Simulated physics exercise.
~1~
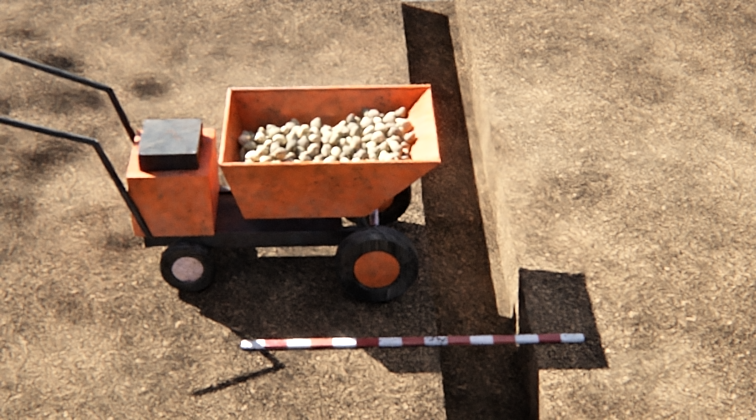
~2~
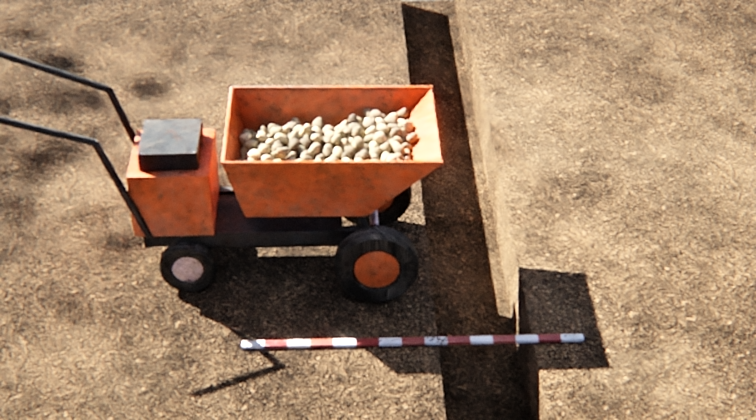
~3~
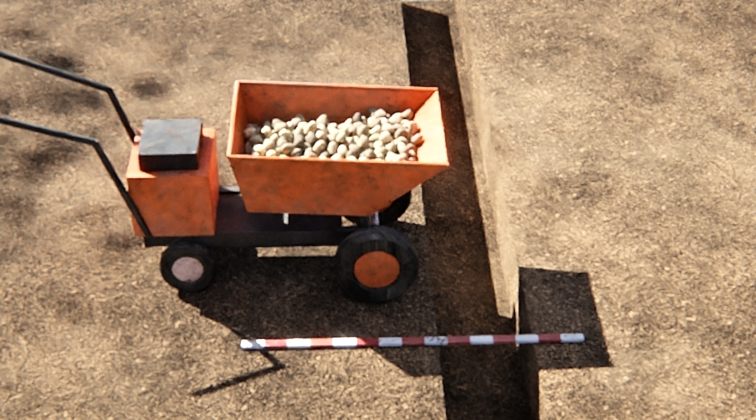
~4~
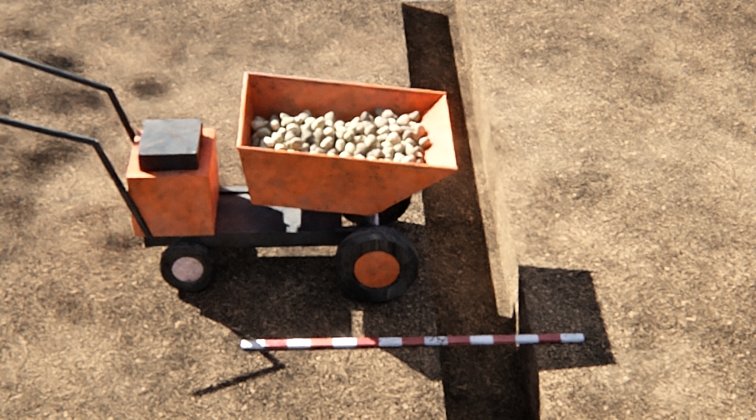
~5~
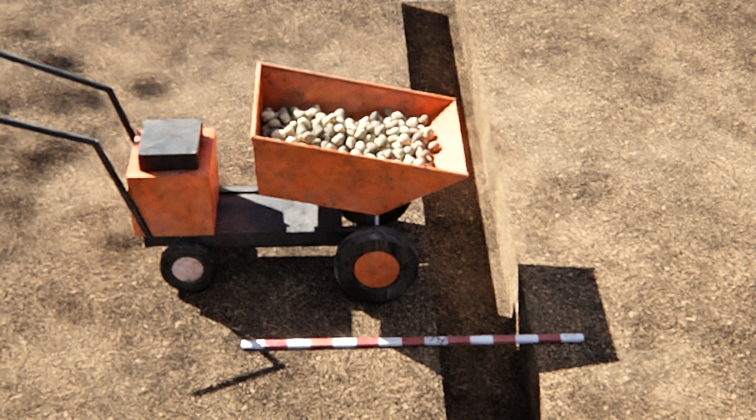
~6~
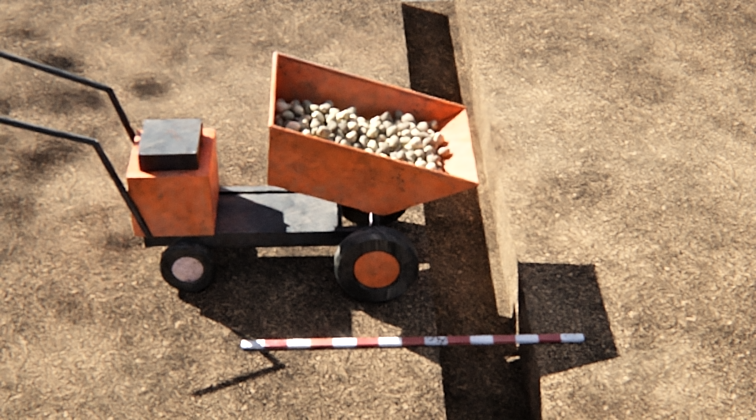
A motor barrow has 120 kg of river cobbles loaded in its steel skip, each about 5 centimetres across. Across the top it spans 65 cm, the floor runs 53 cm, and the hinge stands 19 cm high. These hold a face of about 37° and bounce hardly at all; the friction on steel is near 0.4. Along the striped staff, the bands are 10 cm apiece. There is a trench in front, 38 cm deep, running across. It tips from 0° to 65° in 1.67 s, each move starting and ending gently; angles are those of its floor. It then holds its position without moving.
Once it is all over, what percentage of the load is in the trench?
Roughly 33 percent of the load is in the trench.
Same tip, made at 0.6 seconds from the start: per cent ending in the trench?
In that case, around 20%.
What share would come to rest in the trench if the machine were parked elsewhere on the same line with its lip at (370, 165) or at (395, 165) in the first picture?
First place roughly 100%, second roughly 80%.
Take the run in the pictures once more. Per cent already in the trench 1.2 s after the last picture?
Some 0 per cent.
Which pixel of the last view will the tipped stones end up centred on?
(547, 254).
Then, 0.6 s after the last picture the floor is at 55°, 100 % in the skip; the foremost stones are at (499, 204).
Then, 1.2 s after the last picture the floor is at 65°, 64 % in the skip, 1 % in the trench, 34 % past the trench; the foremost stones are at (605, 265).
Then, 1.5 s after the last picture the floor is at 65°, 28 % in the skip, 6 % in the trench, 66 % past the trench; the foremost stones are at (668, 251).
Then, 3.5 s after the last picture the floor is at 65°, 0 % in the skip, 33 % in the trench, 67 % past the trench; the foremost stones are at (701, 237).
